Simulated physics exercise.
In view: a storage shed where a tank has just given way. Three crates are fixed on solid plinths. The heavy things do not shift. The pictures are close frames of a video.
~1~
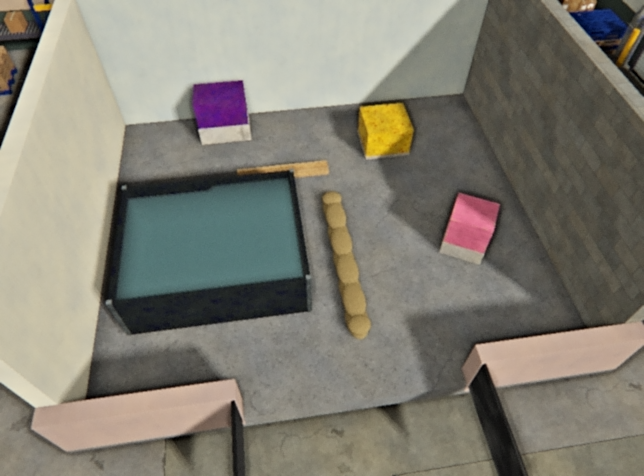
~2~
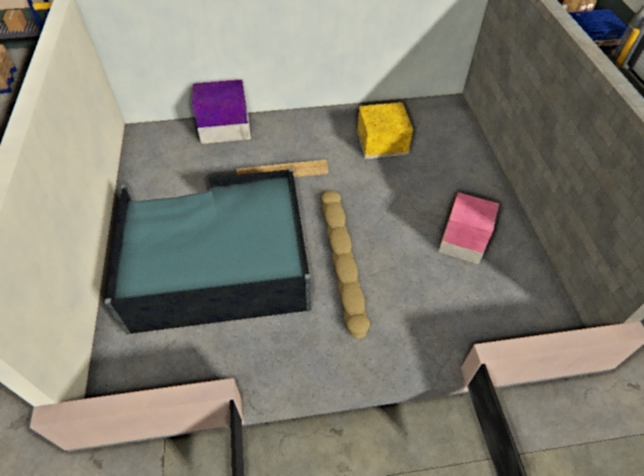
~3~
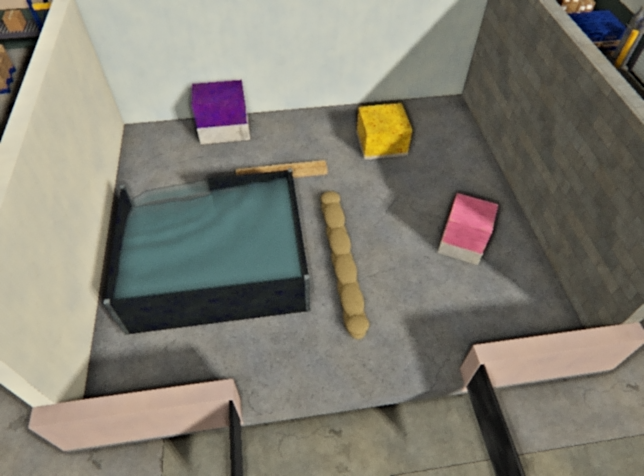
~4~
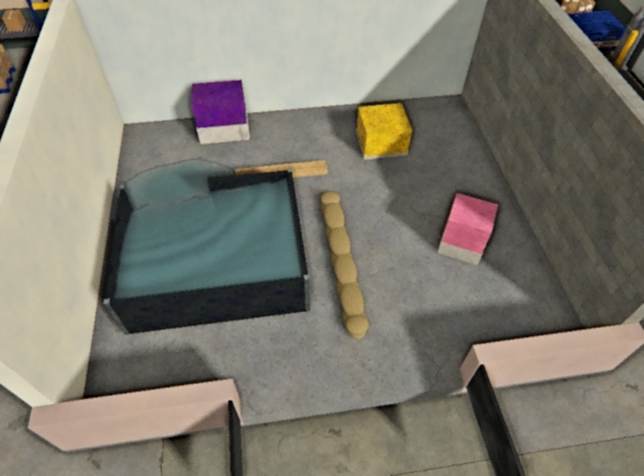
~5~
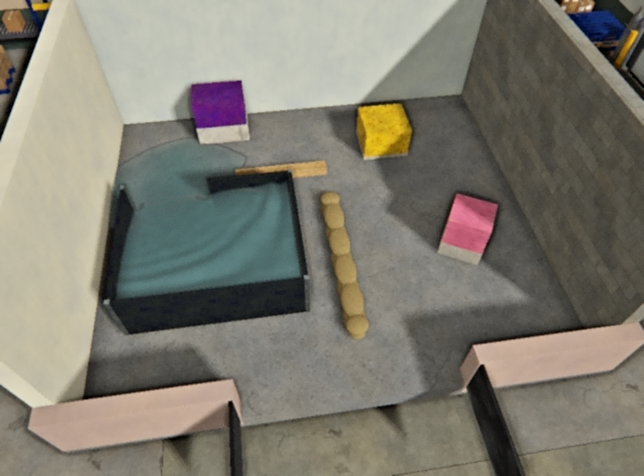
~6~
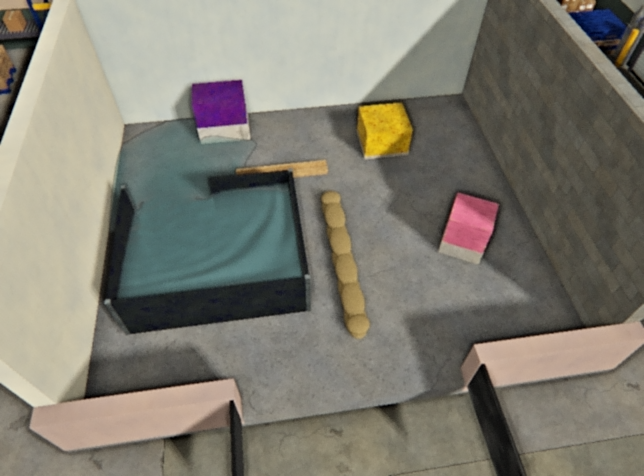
A dark water tank opens at its far side and water spreads toward the purple block.
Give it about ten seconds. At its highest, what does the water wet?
In the end: The yellow crate gets wet; the purple crate gets wet; the pink crate stays dry.
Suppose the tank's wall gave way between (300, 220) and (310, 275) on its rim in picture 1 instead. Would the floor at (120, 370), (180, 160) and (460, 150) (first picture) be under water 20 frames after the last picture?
One after the other: No water, no water, awash.
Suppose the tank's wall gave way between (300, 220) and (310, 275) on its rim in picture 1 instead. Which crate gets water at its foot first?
It is the crate marked pink.
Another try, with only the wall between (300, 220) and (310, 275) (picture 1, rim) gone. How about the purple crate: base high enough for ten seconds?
Purple is safe.
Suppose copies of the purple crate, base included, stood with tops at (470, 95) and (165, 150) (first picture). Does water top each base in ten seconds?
In that order: Is safe, ends up wet.
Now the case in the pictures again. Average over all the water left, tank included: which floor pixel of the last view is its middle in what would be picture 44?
Close to (269, 199).
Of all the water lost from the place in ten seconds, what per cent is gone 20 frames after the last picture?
Roughly 0 per cent.
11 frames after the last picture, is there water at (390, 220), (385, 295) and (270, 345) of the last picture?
In that order: No water, not flooded, clear.
A moment on, water covers 20 % of the floor; the yellow crate not reached, the purple crate water round its plinth, the pink crate not reached.
Next, water covers 30 % of the floor; the yellow crate water round its plinth, the purple crate water round its plinth, the pink crate not reached.
Then, water covers 45 % of the floor; the yellow crate water round its plinth, the purple crate water round its plinth, the pink crate not reached.
Later, water covers 85 % of the floor; the yellow crate water round its plinth, the purple crate water round its plinth, the pink crate water round its plinth.
In the end, water covers 95 % of the floor; the yellow crate was topped, the purple crate was topped, the pink crate stayed above the water.
